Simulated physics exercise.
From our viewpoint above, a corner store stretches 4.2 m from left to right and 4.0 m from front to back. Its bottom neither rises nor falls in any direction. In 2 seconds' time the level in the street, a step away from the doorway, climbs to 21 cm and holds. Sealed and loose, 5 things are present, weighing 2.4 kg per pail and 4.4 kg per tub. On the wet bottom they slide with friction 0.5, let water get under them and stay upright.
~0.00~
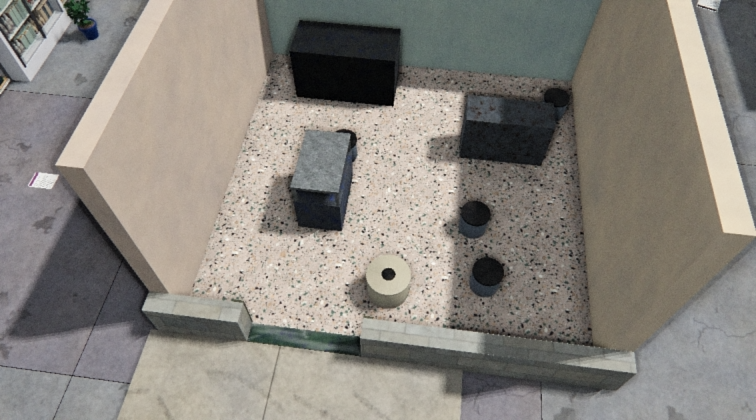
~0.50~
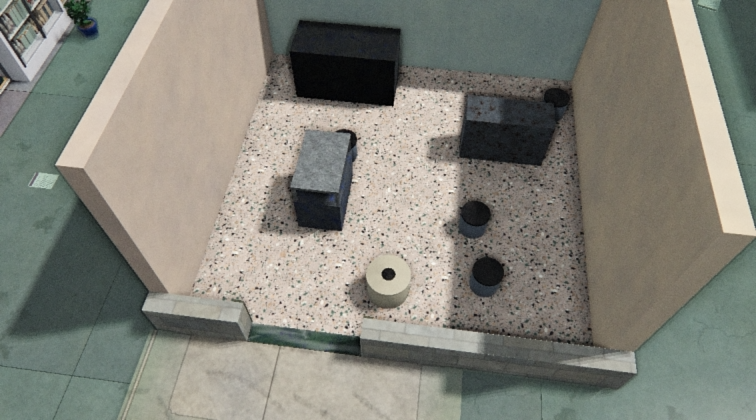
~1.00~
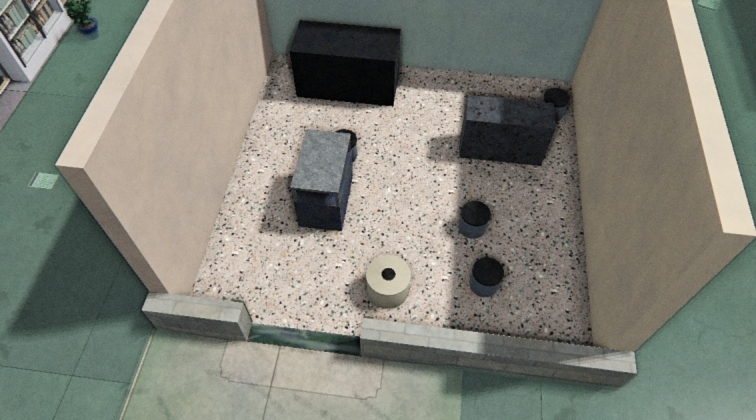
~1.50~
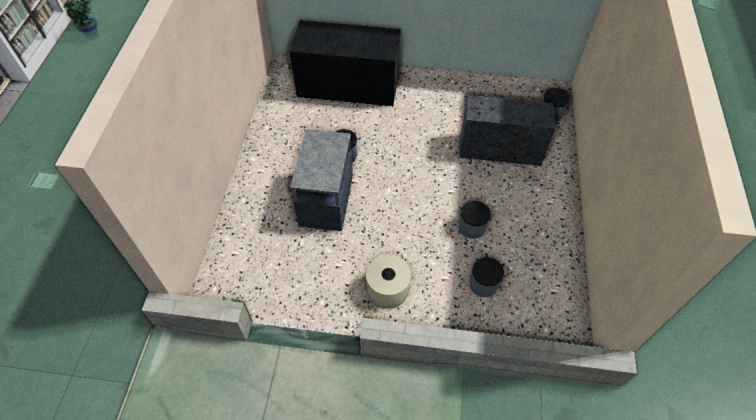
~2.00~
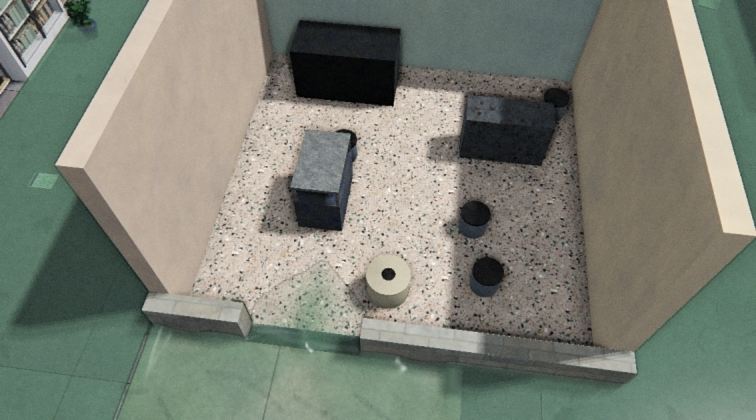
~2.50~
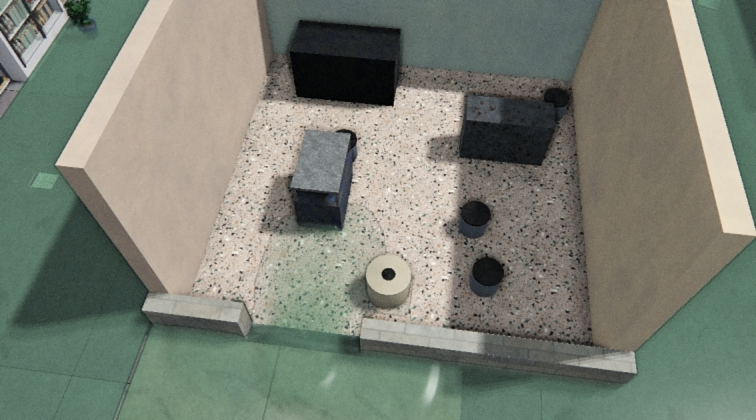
Greenish water spreads over the paving around a small walled room seen from above, then covers the pale slabs in front of its doorway. It passes through the opening and fans across the speckled floor toward the dark counter and pale round object, while the furniture and two pails stay still.
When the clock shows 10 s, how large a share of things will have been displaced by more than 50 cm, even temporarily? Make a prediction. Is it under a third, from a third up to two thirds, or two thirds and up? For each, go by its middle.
I would say from a third up to two thirds.
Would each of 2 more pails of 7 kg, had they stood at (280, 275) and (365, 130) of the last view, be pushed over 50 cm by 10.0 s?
Note: Item 1 above threshold; item 2 below threshold.
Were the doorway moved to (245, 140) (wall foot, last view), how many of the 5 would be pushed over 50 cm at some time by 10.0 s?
In that case 4 of them.
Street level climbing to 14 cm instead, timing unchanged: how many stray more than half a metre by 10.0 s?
Count: 1.
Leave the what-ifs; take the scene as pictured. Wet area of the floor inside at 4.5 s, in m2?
My estimate is roughly 10.5 m2.
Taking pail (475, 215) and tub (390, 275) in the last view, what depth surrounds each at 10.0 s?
First roughly 4 cm, second roughly 3 cm.
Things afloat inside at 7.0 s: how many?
Just then, the number is 3.
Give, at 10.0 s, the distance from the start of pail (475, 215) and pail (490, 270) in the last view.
They've ended up 100 cm and 10 cm away, in that order.
After 3.5 s 0 of 5 are over 50 cm from their spots; 0 afloat.
After 4.5 s 1 of 5 are over 50 cm from their spots; 0 afloat.
After 7.0 s 2 of 5 are over 50 cm from their spots; 3 afloat.
After 10.0 s 3 of 5 are over 50 cm from their spots, and 3 have been at some point; 4 afloat.
